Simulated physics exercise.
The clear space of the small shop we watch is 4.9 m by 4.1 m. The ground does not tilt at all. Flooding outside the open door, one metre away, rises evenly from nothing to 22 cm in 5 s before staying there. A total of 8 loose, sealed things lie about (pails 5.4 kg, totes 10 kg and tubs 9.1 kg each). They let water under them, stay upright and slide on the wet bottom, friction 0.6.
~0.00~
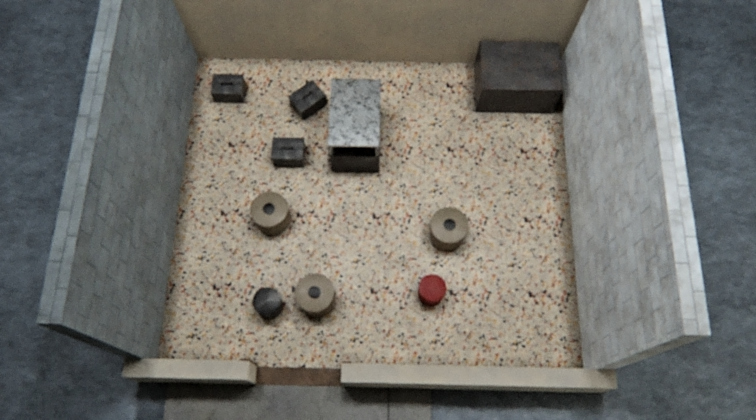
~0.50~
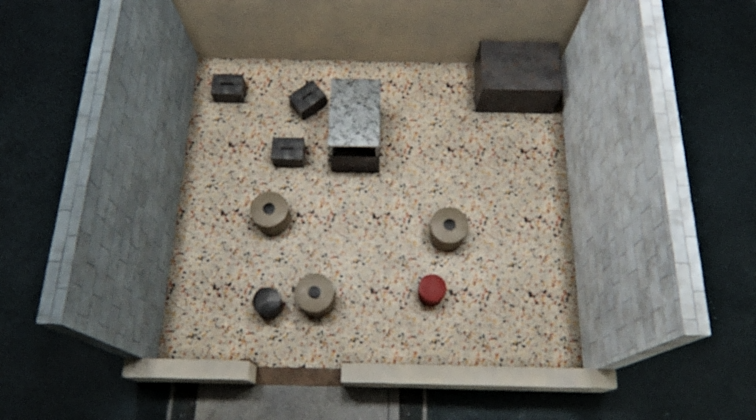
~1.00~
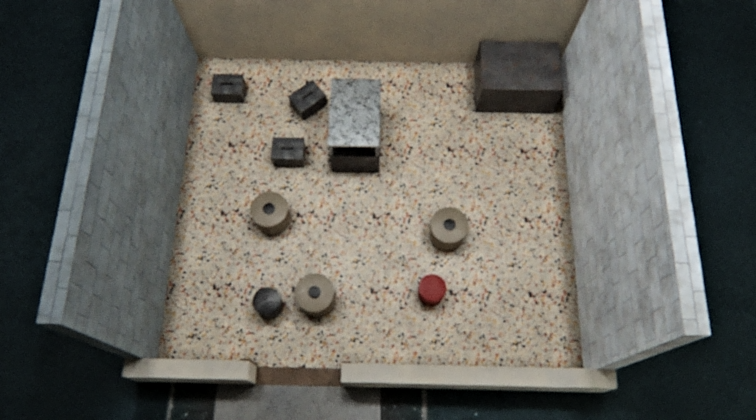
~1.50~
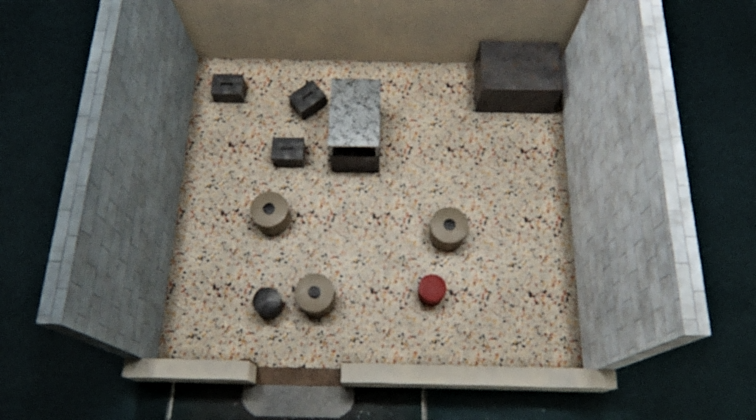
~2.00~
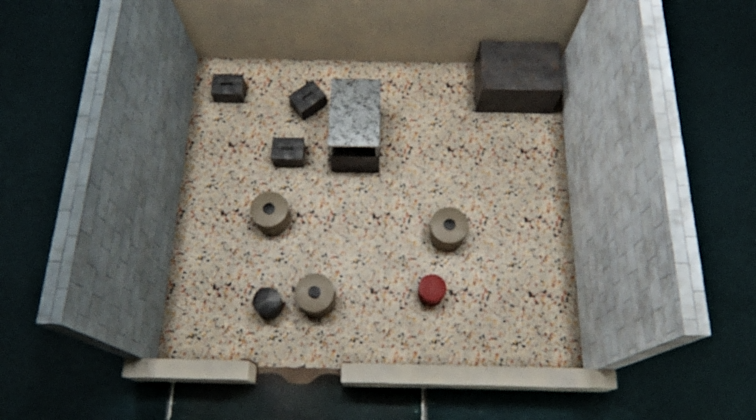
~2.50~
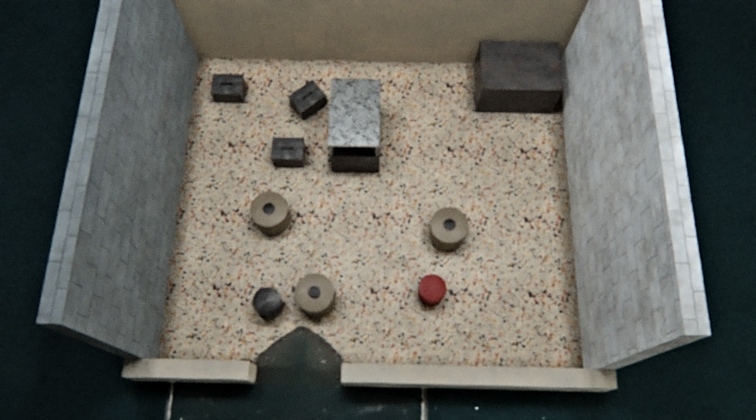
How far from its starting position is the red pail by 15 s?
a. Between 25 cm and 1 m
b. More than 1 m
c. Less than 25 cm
c.
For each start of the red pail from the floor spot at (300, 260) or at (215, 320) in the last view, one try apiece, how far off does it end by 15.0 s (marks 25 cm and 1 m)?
First try: It covers a big distance; second try: It scarcely moves.
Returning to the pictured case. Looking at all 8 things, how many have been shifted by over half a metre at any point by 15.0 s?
Answer: 5.
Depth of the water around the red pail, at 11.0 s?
Close to 2 centimetres.
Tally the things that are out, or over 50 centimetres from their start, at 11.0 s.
By my reckoning, 4.
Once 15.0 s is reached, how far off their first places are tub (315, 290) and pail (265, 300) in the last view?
Net displacement, in order: 250 cm; 100 cm.
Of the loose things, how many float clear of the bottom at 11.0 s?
Total: 6.
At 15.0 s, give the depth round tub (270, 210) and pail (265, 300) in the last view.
13 and 7 cm.
After 3.5 s the red pail is near (433, 288), 0.0 m from its start, aground; 0 afloat.
After 6.8 s the red pail is near (433, 288), 0.0 m from its start, aground; 1 afloat.
After 11.0 s the red pail is near (433, 288), 0.0 m from its start, aground; 6 afloat.
After 15.0 s the red pail is near (433, 288), 0.0 m from its start, aground; 7 afloat.
